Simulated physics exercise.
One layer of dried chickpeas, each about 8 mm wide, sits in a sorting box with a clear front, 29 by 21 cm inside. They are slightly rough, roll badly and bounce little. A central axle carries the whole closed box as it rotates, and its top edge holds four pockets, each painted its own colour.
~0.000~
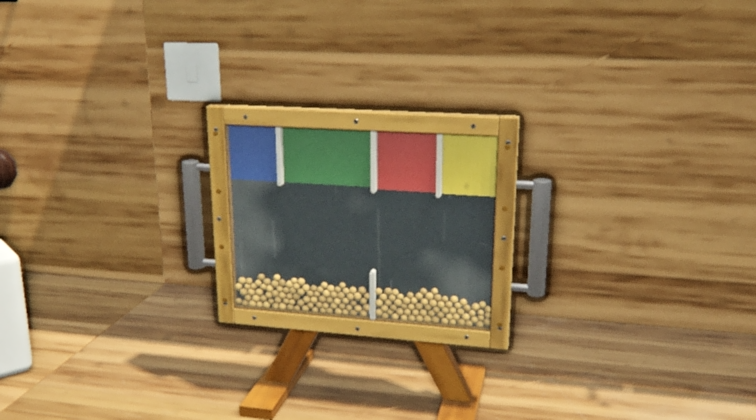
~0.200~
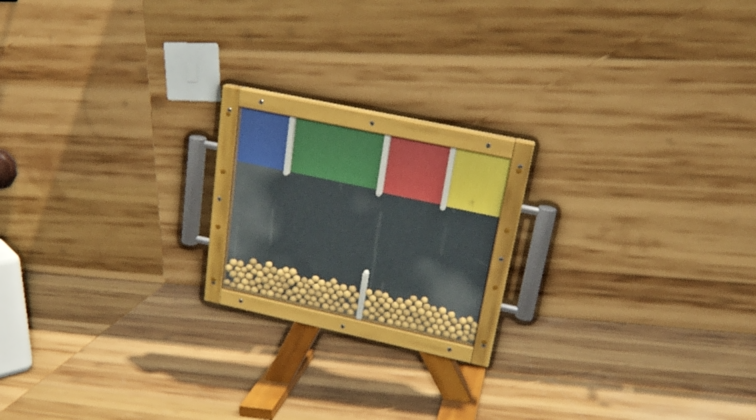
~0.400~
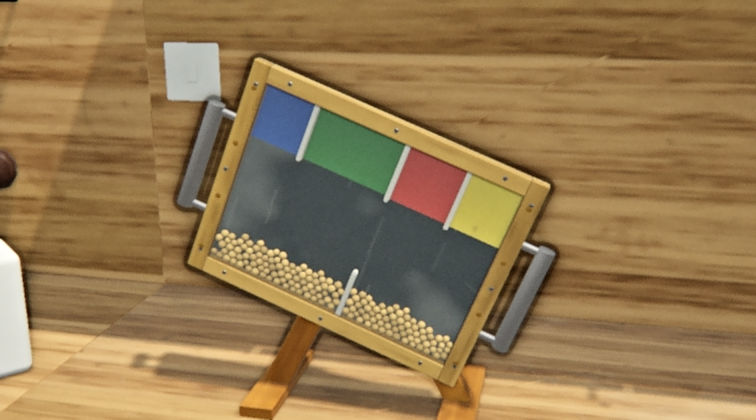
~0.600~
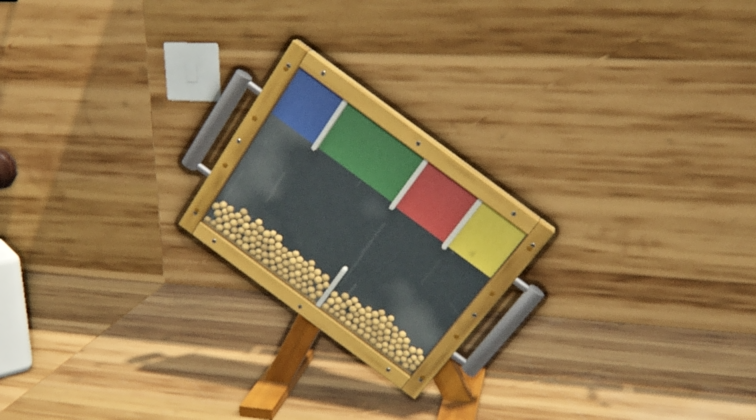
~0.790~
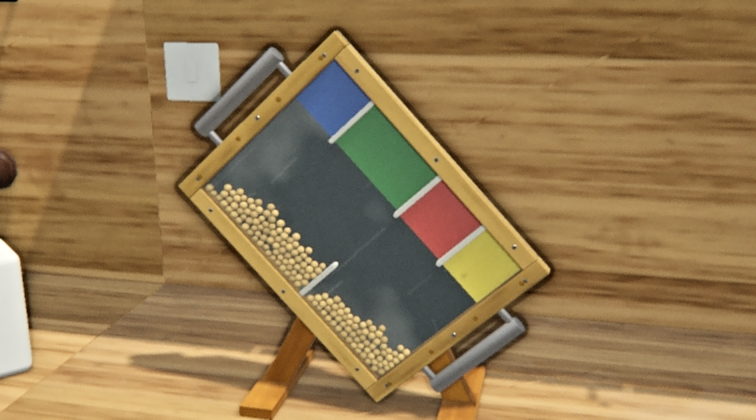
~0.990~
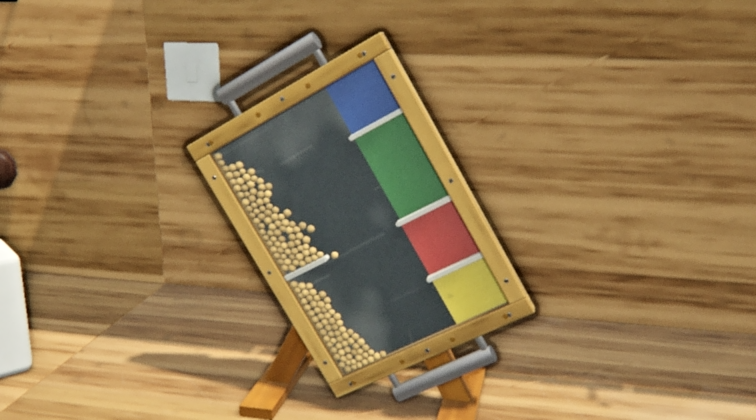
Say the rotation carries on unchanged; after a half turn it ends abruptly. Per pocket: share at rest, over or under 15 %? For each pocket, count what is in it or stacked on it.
Outcome: Red - higher than that. Green - lower than that. Blue - lower than that. Yellow - higher than that.
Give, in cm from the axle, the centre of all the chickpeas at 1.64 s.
6 cm left, 6 cm below.
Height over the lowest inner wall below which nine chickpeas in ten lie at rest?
That height is around 9 cm.
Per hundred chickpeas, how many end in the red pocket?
40 %.
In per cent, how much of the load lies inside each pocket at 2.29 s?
Red pocket: 20; green pocket: 0; blue pocket: 0; yellow pocket: 35.
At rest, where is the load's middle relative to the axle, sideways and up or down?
Roughly 9 cm to the left of the axle and 6 cm under it.
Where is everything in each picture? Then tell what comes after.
Level, about 160 chickpeas; chickpeas' middle (357, 302); highest (277, 278); red (407, 160), green (327, 155), blue (254, 151), yellow (470, 163); walls (373, 320) to (373, 272), in the first picture.
Turned 8° clockwise; chickpeas' middle (346, 300); highest (253, 262), in the second picture.
Turned 21° clockwise; chickpeas' middle (329, 294); highest (225, 234), in the third picture.
Turned 34° clockwise; chickpeas' middle (316, 285); highest (223, 205), in the fourth picture.
Turned 47° clockwise; chickpeas' middle (310, 279); highest (228, 188), in the fifth picture.
Turned 60° clockwise; chickpeas' middle (300, 269); highest (218, 157); red (442, 237), green (404, 166), blue (365, 97), yellow (471, 289); partition tips (352, 138), (399, 223), (430, 279), in the sixth picture.
After 1.64 s it has turned 102°, the chickpeas' middle is 6 cm left of and 6 cm below the axle; inside pockets, yellow 10 %.
After 2.91 s it has turned 180°, the chickpeas' middle is 11 cm left of and 4 cm below the axle; inside pockets, red 25 %, yellow 35 %.
Settled by 4.1 s, red 40 %, green 0 %, blue 0 %, yellow 55 %.
